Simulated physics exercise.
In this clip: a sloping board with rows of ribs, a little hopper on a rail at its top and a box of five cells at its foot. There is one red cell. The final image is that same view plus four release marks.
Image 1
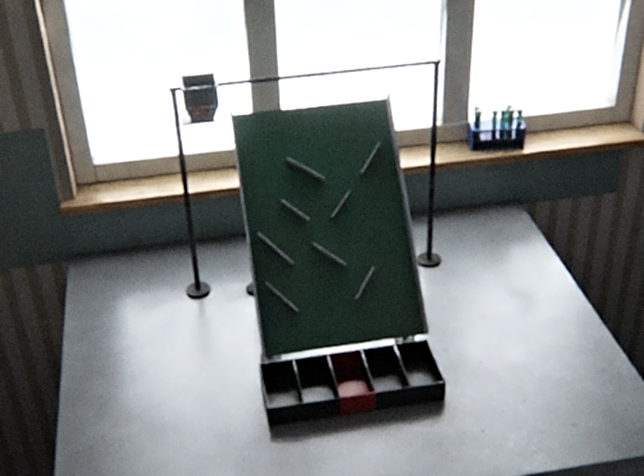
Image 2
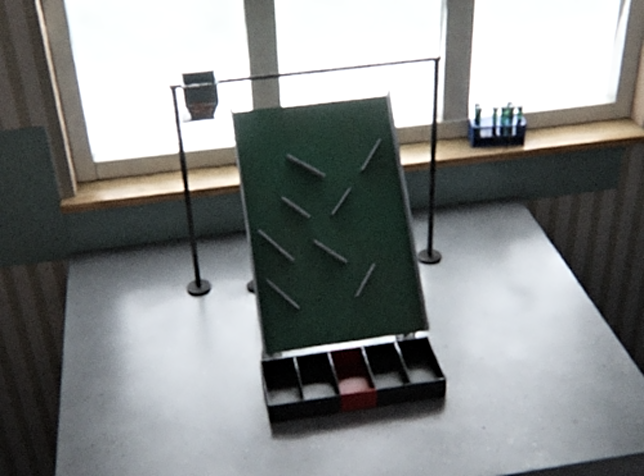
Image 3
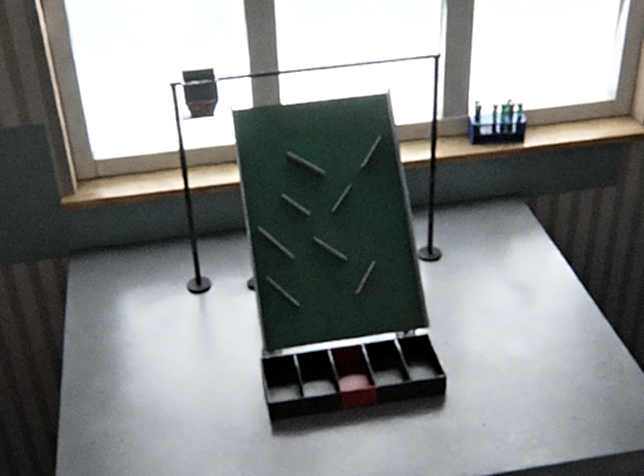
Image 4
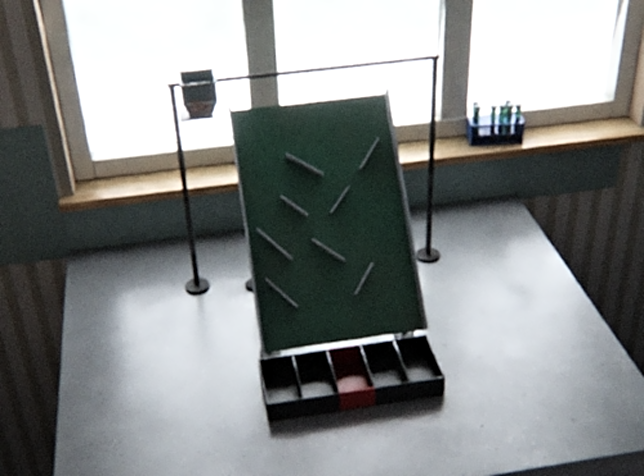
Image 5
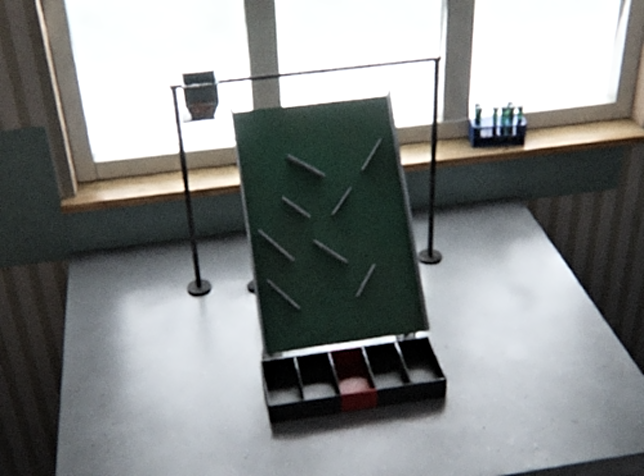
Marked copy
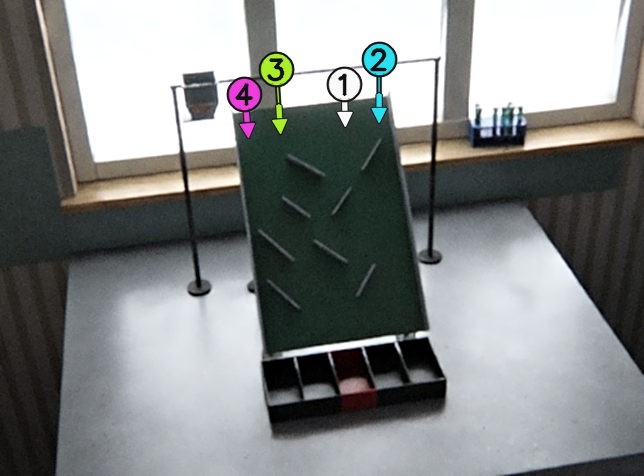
On a grey table by a bright window, a green sloping board with ribs stands still above five cells, one red.
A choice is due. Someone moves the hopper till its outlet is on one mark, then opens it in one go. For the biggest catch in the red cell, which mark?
Best: 3.
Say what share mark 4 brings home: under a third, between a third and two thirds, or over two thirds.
It is between a third and two thirds.
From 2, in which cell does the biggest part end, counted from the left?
It is the fifth one.
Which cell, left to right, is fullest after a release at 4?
It is the third one.
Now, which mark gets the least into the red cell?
Mark 2.
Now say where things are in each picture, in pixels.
The first picture shows hopper at (202, 110), clay pellets, door shut.
The second picture shows ribs (288, 155) to (325, 175), (362, 169) to (380, 139), (282, 197) to (310, 216).
The third picture shows ribs (333, 210) to (351, 184), (259, 227) to (294, 257), (314, 237) to (347, 259).
The fourth picture shows ribs (265, 278) to (298, 307), (356, 294) to (373, 263).
The fifth picture shows red cell at (359, 399), number 3 of 5 from the left.
On the marked copy, mark 1 meets the board at (345, 121); mark 2 meets the board at (379, 117); mark 3 meets the board at (280, 128); mark 4 meets the board at (248, 132).
For mark 1, about a third in the red cell, about half in other cells, a small part outside the box.
For mark 2, about a quarter in the red cell, about two thirds in other cells, a small part outside the box.
For mark 3, most in the red cell, a small part in other cells.
For mark 4, about half in the red cell, about a third in other cells, a small part outside the box.
